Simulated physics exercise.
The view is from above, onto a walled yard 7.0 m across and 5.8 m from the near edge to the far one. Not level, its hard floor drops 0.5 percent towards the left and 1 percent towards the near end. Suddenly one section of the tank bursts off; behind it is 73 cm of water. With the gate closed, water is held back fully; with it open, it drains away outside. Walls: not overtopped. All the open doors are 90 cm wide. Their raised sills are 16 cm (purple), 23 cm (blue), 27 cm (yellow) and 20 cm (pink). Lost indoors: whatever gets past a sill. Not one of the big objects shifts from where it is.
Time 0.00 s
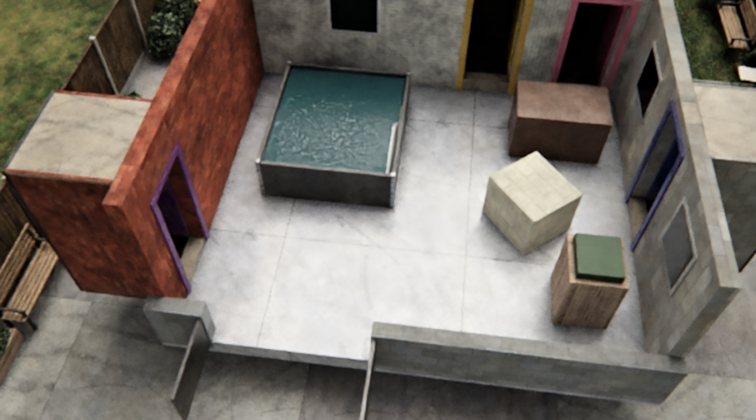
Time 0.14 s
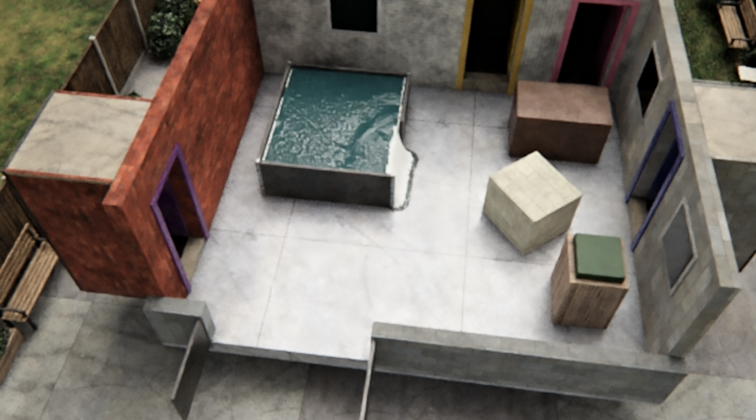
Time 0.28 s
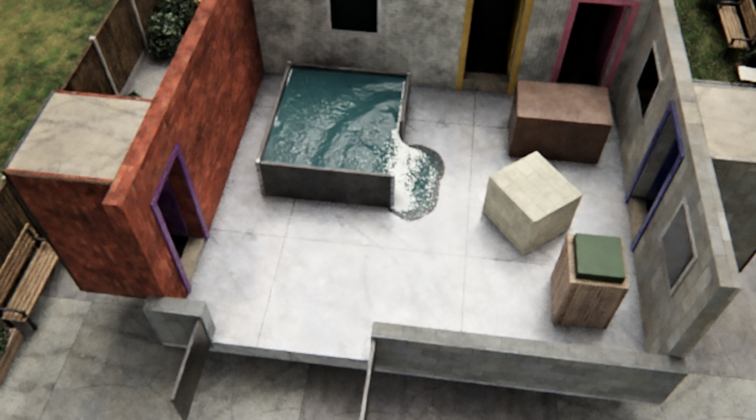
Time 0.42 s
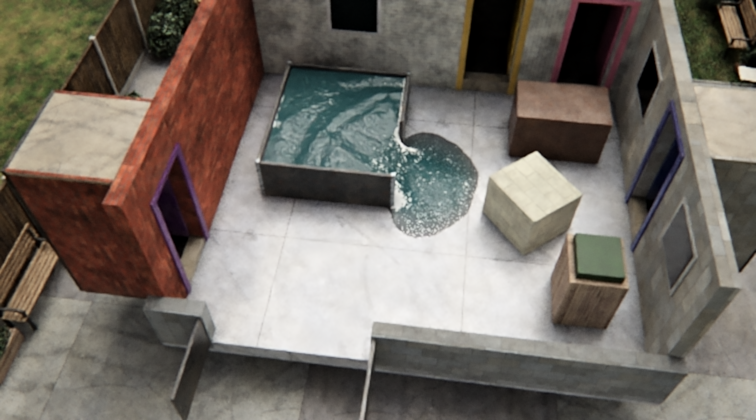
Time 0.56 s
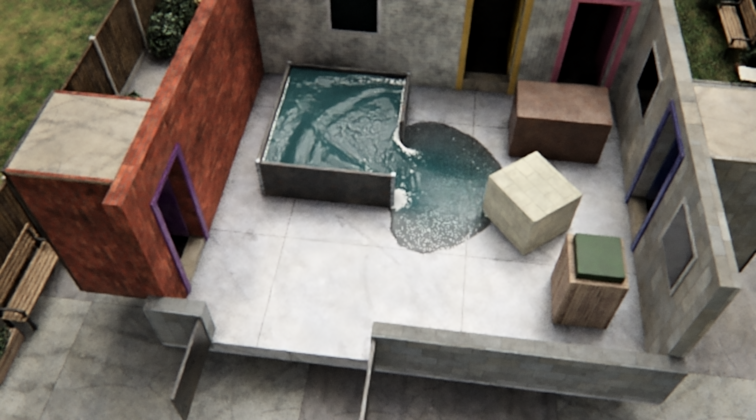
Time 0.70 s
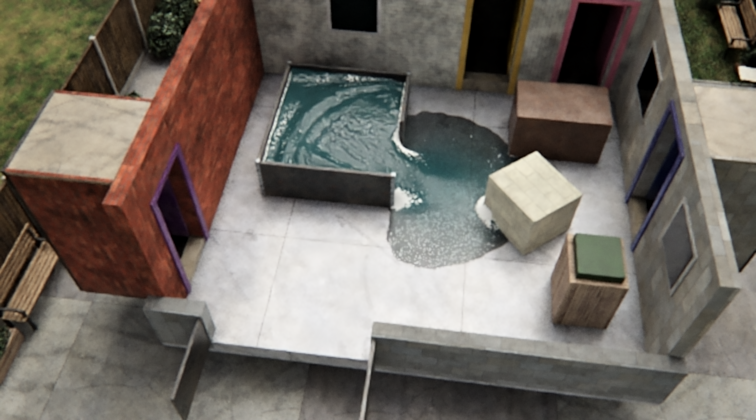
Water burst out through the right side of a tank in a walled yard and spread across the pale floor in a widening pool, reaching a cream-coloured block that stayed where it was.
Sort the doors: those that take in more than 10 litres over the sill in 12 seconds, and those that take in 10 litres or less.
Sorted: The purple door takes in 10 litres or less; the blue door takes in 10 litres or less; the yellow door takes in 10 litres or less; the pink door takes in 10 litres or less.
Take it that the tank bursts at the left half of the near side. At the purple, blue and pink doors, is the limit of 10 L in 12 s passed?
The purple door comes out more than that, the blue door less than that and the pink door less than that.
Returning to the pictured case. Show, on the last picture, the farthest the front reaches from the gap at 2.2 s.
Somewhere around (639, 377).
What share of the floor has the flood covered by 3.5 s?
Roughly 60 % of the floor.
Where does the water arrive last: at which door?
Lab note: Last arrival at the purple door.
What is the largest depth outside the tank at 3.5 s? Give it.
Peak depth: Approx. 40 cm.
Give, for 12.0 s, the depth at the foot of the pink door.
Around 6.5 cm deep.
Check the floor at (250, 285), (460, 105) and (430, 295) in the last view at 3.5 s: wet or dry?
Point 1: Unreached; point 2: Reached; point 3: Reached.
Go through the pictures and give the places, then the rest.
In the first picture, still water, 73 cm deep, in the tank at (338, 119).
In the second picture, the front is at (401, 207), 0.7 m from the gap at (395, 169); 0.2 m2 of floor is under water; 73 cm left at the back of the tank.
In the third picture, water pours out at (395, 170) and has run 0.9 m, to (435, 156); typically 11 cm deep outside, 73 cm at the tank's back.
In the fourth picture, water pours out at (395, 171) and has run 1.4 m, to (473, 174); typically 8 cm deep outside, 73 cm at the tank's back.
In the fifth picture, the front is at a hidden place, 1.9 m from the gap at (395, 171); 3.8 m2 of floor is under water; 73 cm left at the back of the tank.
In the sixth picture, water pours out at (395, 170) and has run 2.5 m, to a hidden place; typically 5 cm deep outside, 69 cm at the tank's back.
After 1.4 s water covers 30 % of the floor and is deepest (44 cm) near (482, 204); purple door not reached, blue door not reached, yellow door 1 cm at the sill, 0 L in, pink door not reached.
After 2.2 s water covers 40 % of the floor and is deepest (45 cm) near (538, 365); purple door not reached, blue door 16 cm at the sill, 0 L in, yellow door 12 cm at the sill, 0 L in, pink door 3 cm at the sill, 0 L in.
After 3.5 s water covers 60 % of the floor and is deepest (40 cm) near (613, 374); purple door not reached, blue door 19 cm at the sill, 2 L in, yellow door 16 cm at the sill, 0 L in, pink door 17 cm at the sill, 0 L in.
After 7.0 s water covers 95 % of the floor and is deepest (18 cm) near (627, 271); purple door 16 cm at the sill, 0 L in, blue door 13 cm at the sill, 3 L in, yellow door 10 cm at the sill, 0 L in, pink door 12 cm at the sill, 2 L in.
After 12.0 s water covers 95 % of the floor and is deepest (17 cm) near (179, 323); purple door 15 cm at the sill, 0 L in, blue door 8 cm at the sill, 3 L in, yellow door 6 cm at the sill, 0 L in, pink door 6 cm at the sill, 2 L in.
